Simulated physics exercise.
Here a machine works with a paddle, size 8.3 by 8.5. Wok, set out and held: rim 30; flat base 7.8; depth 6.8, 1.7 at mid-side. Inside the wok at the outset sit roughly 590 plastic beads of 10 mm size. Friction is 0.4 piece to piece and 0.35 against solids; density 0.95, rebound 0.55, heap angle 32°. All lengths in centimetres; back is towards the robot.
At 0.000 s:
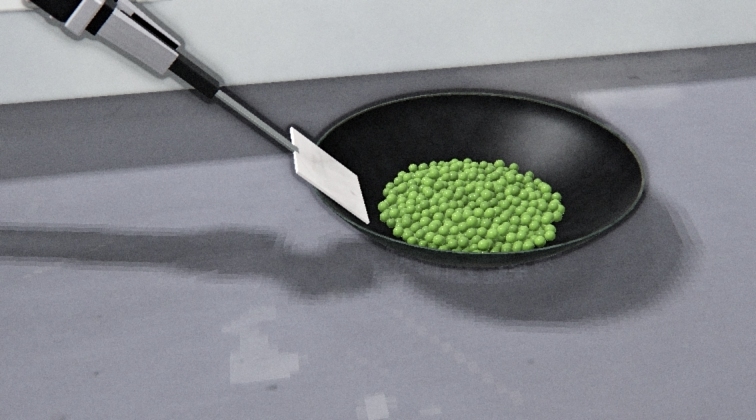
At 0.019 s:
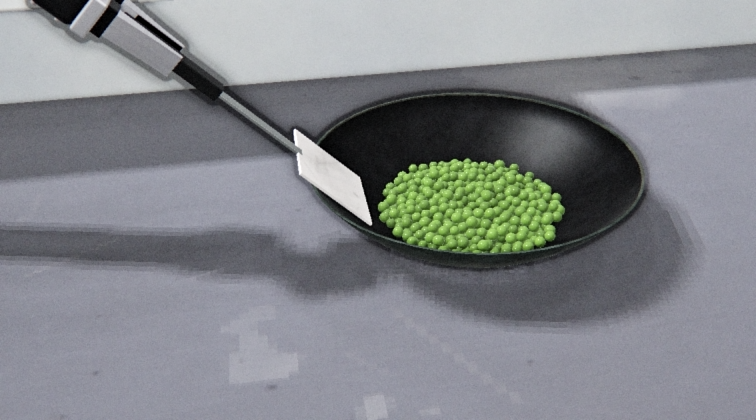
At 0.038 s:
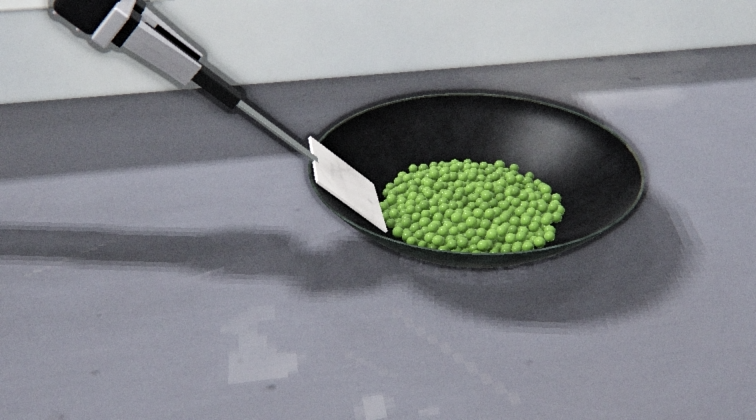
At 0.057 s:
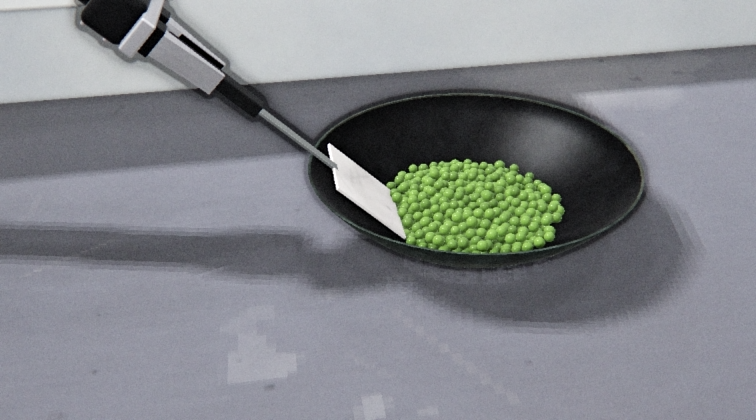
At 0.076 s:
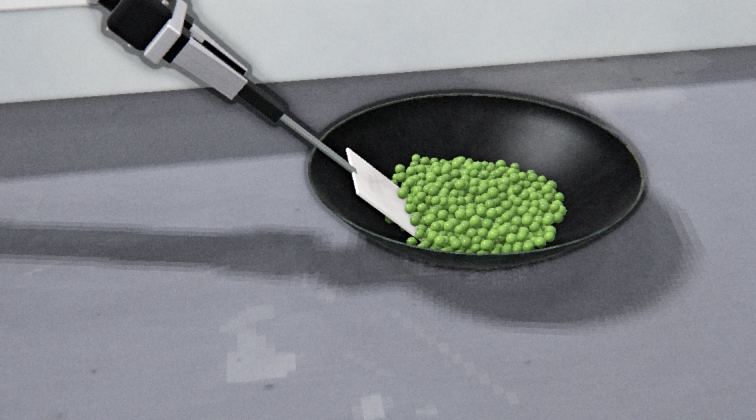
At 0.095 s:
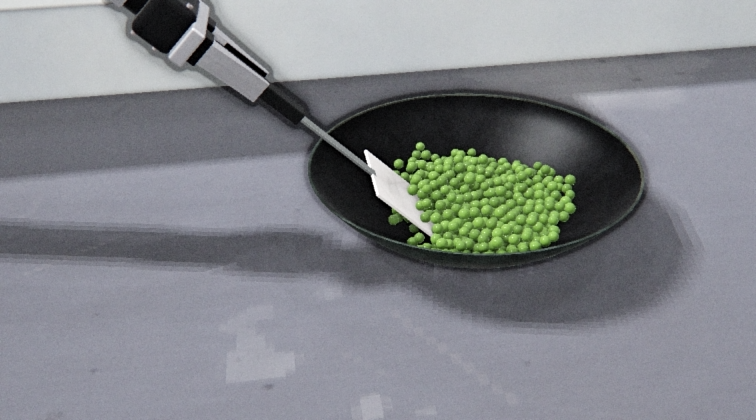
A heap of small bright green balls sits in a black wok on a grey, faintly patched surface, seen from above at an angle, with a pale wall behind. A black and silver robotic arm reaches in from the upper left, holding a flat white paddle. The paddle slides right and slightly down into the heap, pushing its left side as a few balls slip around the blade, while the wok and camera stay still.
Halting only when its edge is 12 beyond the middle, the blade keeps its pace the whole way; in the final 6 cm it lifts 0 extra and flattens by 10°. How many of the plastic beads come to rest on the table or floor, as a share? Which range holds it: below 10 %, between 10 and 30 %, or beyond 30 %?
The range beyond 30 %.
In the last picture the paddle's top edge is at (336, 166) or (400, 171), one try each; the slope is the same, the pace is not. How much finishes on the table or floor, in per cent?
Estimates: Near 20 %, near 45 %.
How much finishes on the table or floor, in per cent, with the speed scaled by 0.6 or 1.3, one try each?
Near 25 and near 50 percent respectively.
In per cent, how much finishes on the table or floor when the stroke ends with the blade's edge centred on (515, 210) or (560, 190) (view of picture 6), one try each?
Roughly 0 and 15 per cent.
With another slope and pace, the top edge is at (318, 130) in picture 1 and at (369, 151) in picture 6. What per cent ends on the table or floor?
Near 30 in a hundred.
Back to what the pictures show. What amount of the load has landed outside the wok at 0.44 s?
Roughly 20 per cent.
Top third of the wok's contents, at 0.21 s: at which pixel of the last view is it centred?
Around (571, 164).
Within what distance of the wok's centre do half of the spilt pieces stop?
It's around 30 cm.
By 0.15 s, sloping 45°, highest piece 8 above the table; 590 in the wok.
By 0.21 s, sloping 43°, highest piece 7 above the table; 590 in the wok.
By 0.44 s, sloping 35°, highest piece 8 above the table; 357 in the wok, 124 on the table or floor, 109 on the blade or in flight.
By 1.49 s, sloping 35°, highest piece 6 above the table; 356 in the wok, 234 on the table or floor.
Final count, 356 in the wok, 234 on the table or floor. That is 40 % on the table or floor.
